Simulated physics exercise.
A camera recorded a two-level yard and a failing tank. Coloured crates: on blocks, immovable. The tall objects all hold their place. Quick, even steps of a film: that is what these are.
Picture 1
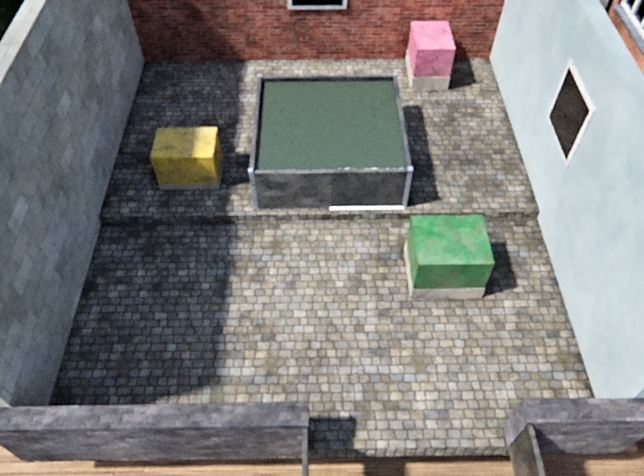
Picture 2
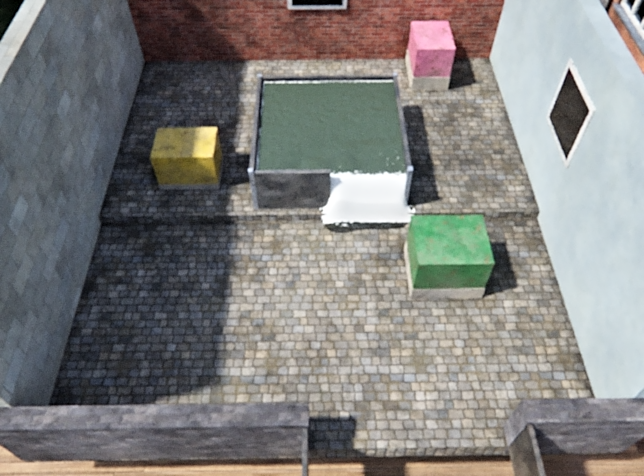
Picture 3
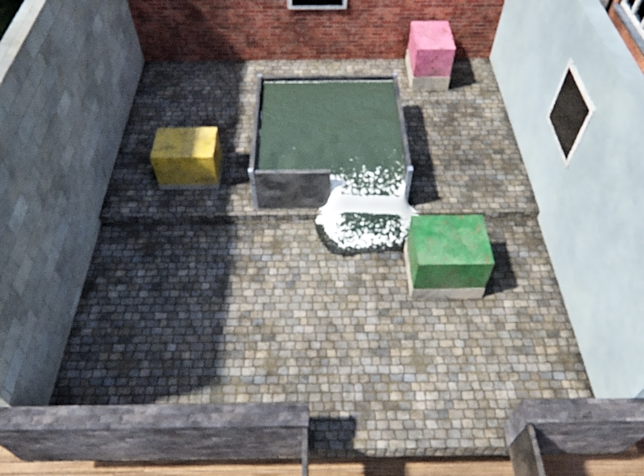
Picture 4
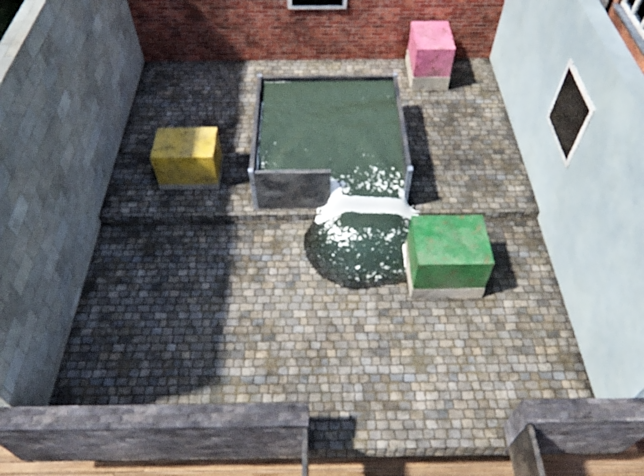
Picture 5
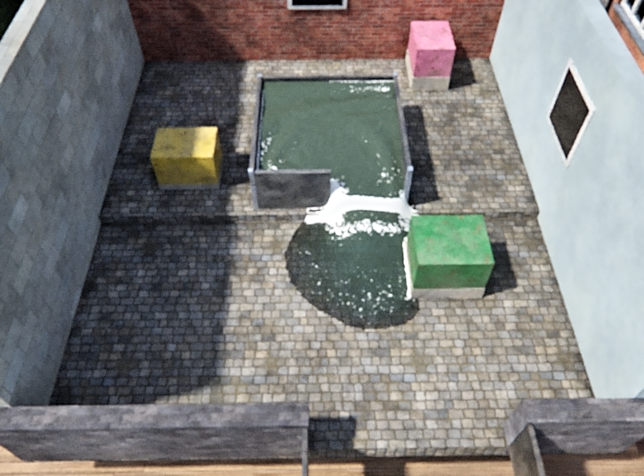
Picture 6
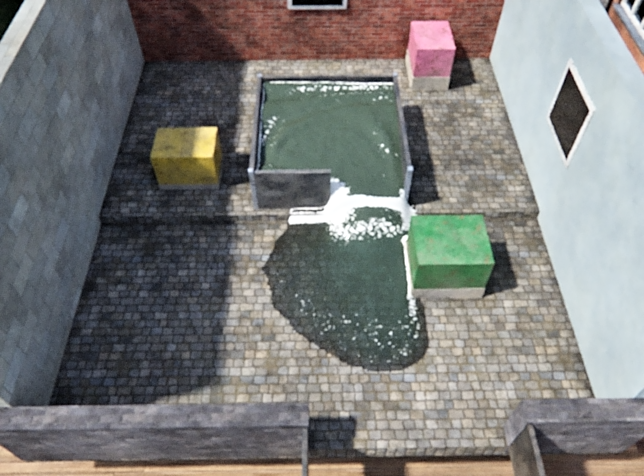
Two-level cobbled yard with coloured crates standing still as water pours from an open tank's front and spreads past the green crate.
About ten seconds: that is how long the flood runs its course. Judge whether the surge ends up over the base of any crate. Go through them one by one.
At the end, most likely the yellow crate remains untouched; most likely the pink crate remains untouched; most likely the green crate gets water on it.
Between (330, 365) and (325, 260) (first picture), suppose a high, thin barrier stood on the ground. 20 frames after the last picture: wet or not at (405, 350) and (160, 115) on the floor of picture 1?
As listed: Covered, clear.
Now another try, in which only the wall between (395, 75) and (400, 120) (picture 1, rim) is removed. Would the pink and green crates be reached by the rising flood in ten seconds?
Pink gets drenched; green stays untouched.
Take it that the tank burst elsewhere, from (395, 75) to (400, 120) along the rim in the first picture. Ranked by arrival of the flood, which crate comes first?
That would be the pink one.
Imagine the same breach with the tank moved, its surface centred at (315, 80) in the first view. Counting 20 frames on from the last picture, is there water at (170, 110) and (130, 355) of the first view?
Taking the spots in order: Bare, swamped.
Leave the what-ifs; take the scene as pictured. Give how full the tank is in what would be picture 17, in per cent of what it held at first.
Roughly 56 %.
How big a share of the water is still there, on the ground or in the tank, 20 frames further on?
Around 76 parts in a hundred.
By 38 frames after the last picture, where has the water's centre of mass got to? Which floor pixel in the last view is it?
The centre of mass sits at about (324, 238).
A moment on, water covers 25 % of the floor; the yellow crate not reached, the pink crate not reached, the green crate water round its plinth.
Next, water covers 30 % of the floor; the yellow crate not reached, the pink crate not reached, the green crate water round its plinth.
Then, water covers 40 % of the floor; the yellow crate not reached, the pink crate not reached, the green crate water round its plinth.
Later, water covers 45 % of the floor; the yellow crate not reached, the pink crate not reached, the green crate water round its plinth.
In the end, water covers 50 % of the floor; the yellow crate stayed above the water, the pink crate stayed above the water, the green crate was topped.
